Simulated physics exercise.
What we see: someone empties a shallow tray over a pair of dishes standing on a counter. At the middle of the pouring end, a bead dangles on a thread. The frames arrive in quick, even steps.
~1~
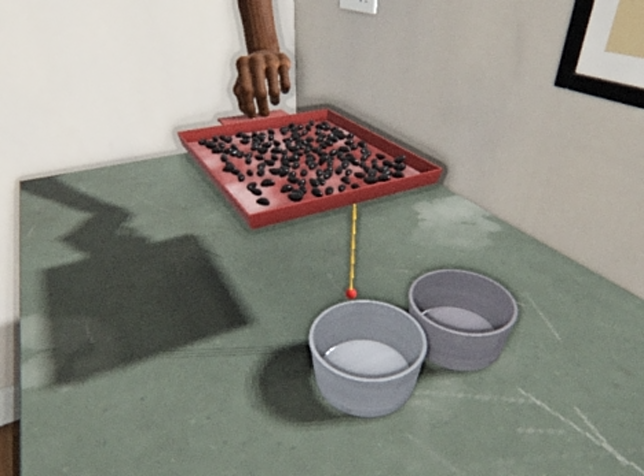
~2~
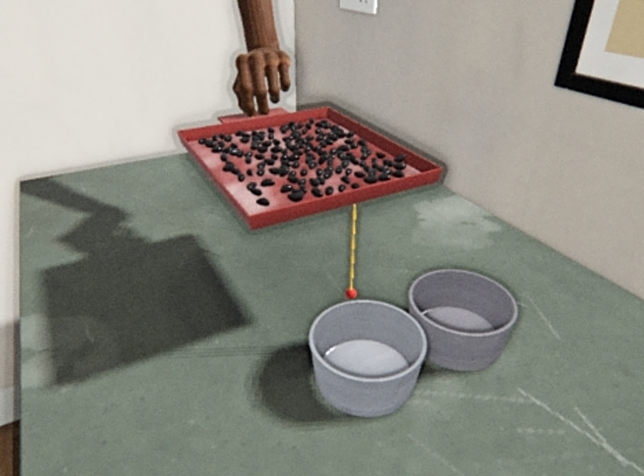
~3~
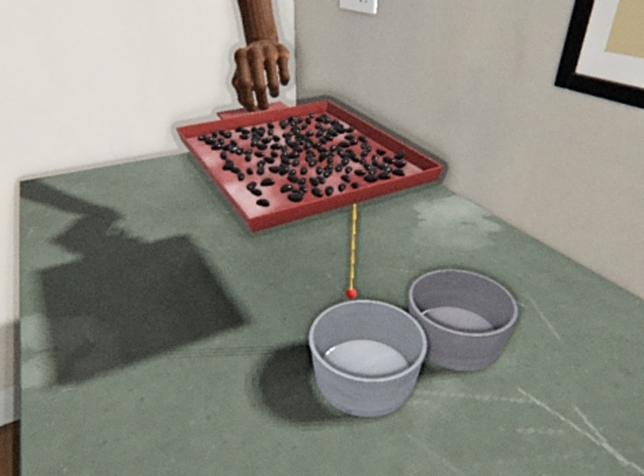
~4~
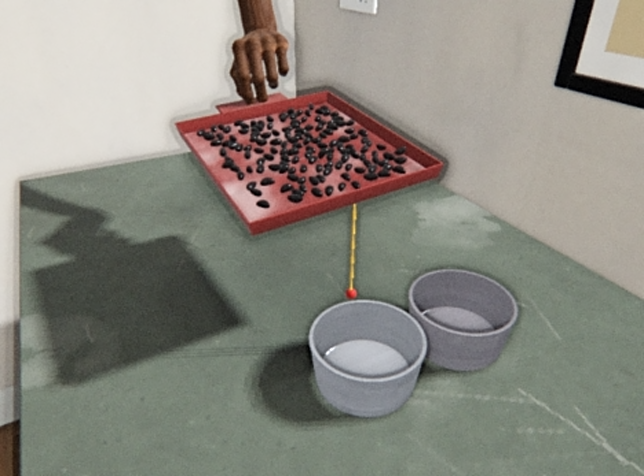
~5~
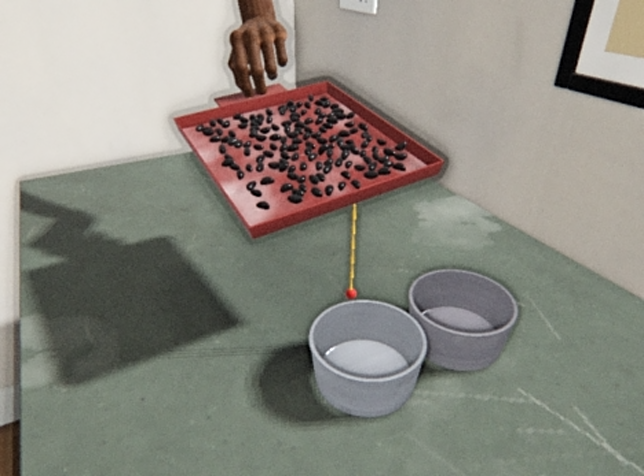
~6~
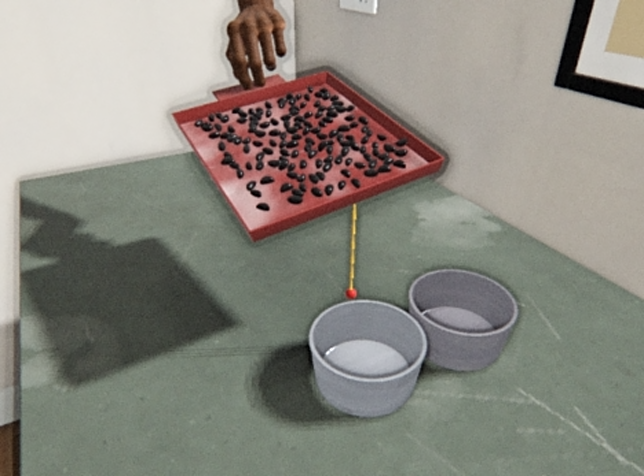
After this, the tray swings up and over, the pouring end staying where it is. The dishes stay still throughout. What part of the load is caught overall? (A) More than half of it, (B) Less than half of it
Option B: Less than half of it.
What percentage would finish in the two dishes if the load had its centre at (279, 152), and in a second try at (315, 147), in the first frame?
It would be roughly 10 per cent for the first and roughly 10 per cent for the second.
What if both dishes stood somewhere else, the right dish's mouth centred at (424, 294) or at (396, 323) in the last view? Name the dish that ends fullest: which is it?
Left side first, Left side second.
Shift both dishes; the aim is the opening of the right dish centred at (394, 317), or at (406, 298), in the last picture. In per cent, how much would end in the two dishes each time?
About 50 and 70 per cent.
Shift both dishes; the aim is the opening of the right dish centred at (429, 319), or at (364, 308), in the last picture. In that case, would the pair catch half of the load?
Well, a minority share the first time and a majority share the next.
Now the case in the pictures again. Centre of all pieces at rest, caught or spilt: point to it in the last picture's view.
The centre ends up roughly at (263, 379).
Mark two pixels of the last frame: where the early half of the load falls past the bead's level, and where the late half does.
First roughly (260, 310), then roughly (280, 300).
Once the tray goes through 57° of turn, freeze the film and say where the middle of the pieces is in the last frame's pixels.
Near the pixel (275, 177).
Shortly afterwards, tray tipped steeply; all but a few on the tray; only a few in the air.
Next, tray tipped right over; near a third on the tray; only a few in the left dish; near a third outside both; near a quarter in the air.
Some moments later, tray tipped past a quarter turn; only a few in the left dish; all but a few outside both.
In the end, tray tipped past a quarter turn; only a few in the left dish; none at all in the right dish; all but a few outside both.
